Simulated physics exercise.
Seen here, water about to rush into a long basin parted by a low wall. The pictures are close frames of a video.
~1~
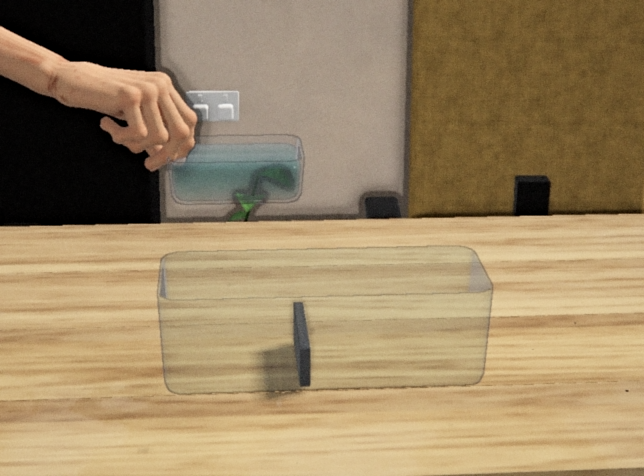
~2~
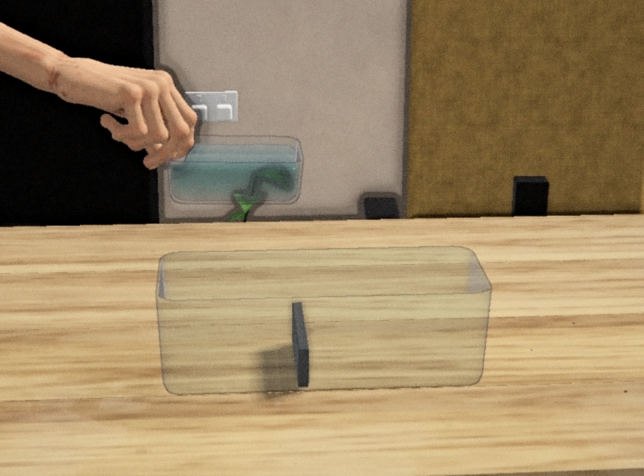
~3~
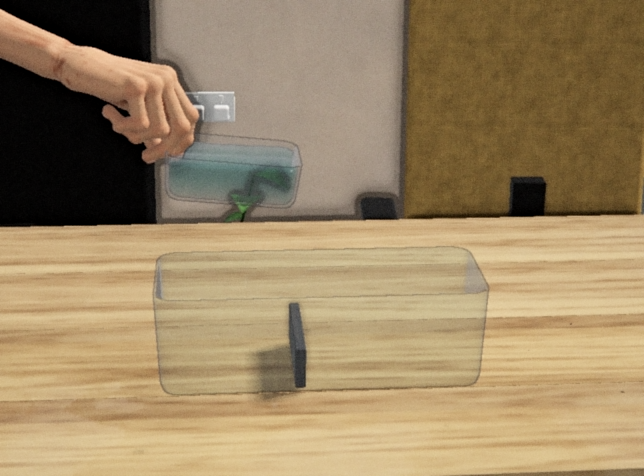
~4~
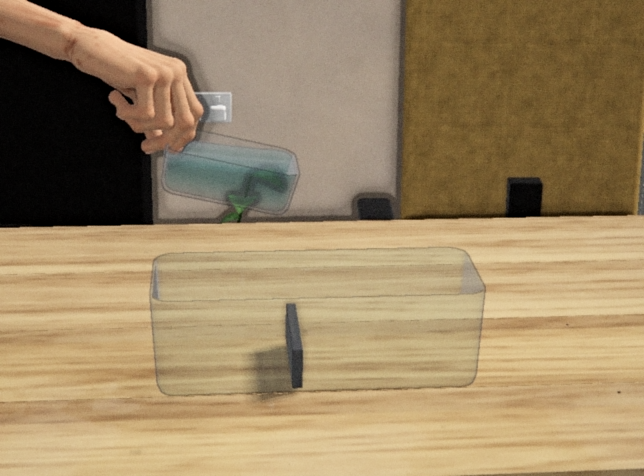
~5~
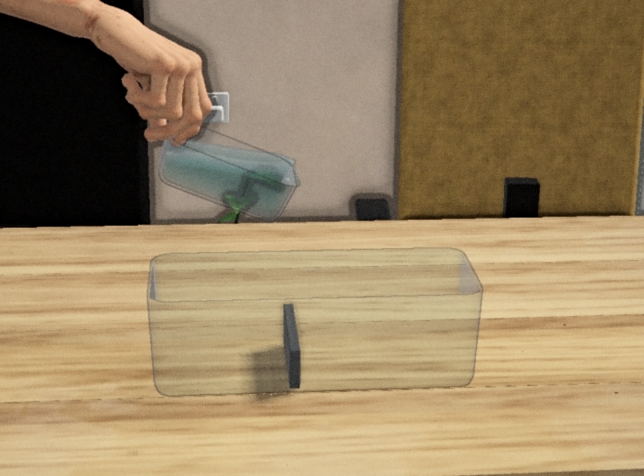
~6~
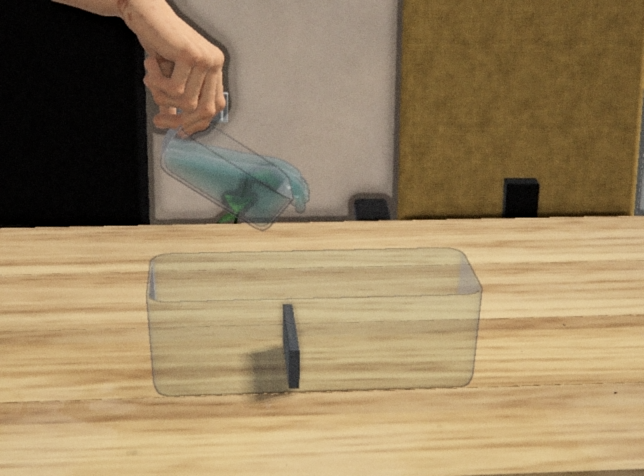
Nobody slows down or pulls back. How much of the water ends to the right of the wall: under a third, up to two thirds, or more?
The share right of the wall is above two thirds.
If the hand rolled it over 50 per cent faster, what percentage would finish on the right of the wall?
Near 80 %.
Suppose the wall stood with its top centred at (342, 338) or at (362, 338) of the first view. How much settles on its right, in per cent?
Near 60 % and 30 %.
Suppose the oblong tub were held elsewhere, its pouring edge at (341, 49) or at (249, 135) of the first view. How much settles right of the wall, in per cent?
Near 80 % and 55 %.
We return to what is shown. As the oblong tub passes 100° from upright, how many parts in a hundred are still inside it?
About 5 per cent.
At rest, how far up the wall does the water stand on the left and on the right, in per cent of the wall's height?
Left: 10 %. Right: 30 %.
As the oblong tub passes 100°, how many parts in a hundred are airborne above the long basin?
Roughly 20 in a hundred.
A moment on, the oblong tub is tipped right over and 3 per cent is still to pour, 0 is left of the wall and 77 right of it.
Next, the oblong tub is tipped right over and 0 per cent is still to pour, 10 is left of the wall and 86 right of it.
Then the oblong tub is tipped right over and 0 per cent is still to pour, 11 is left of the wall and 86 right of it.
Later the oblong tub is tipped right over and 0 per cent is still to pour, 11 is left of the wall and 86 right of it.
Finally, 11 per cent lies left of the wall, 86 right of it and 3 outside.
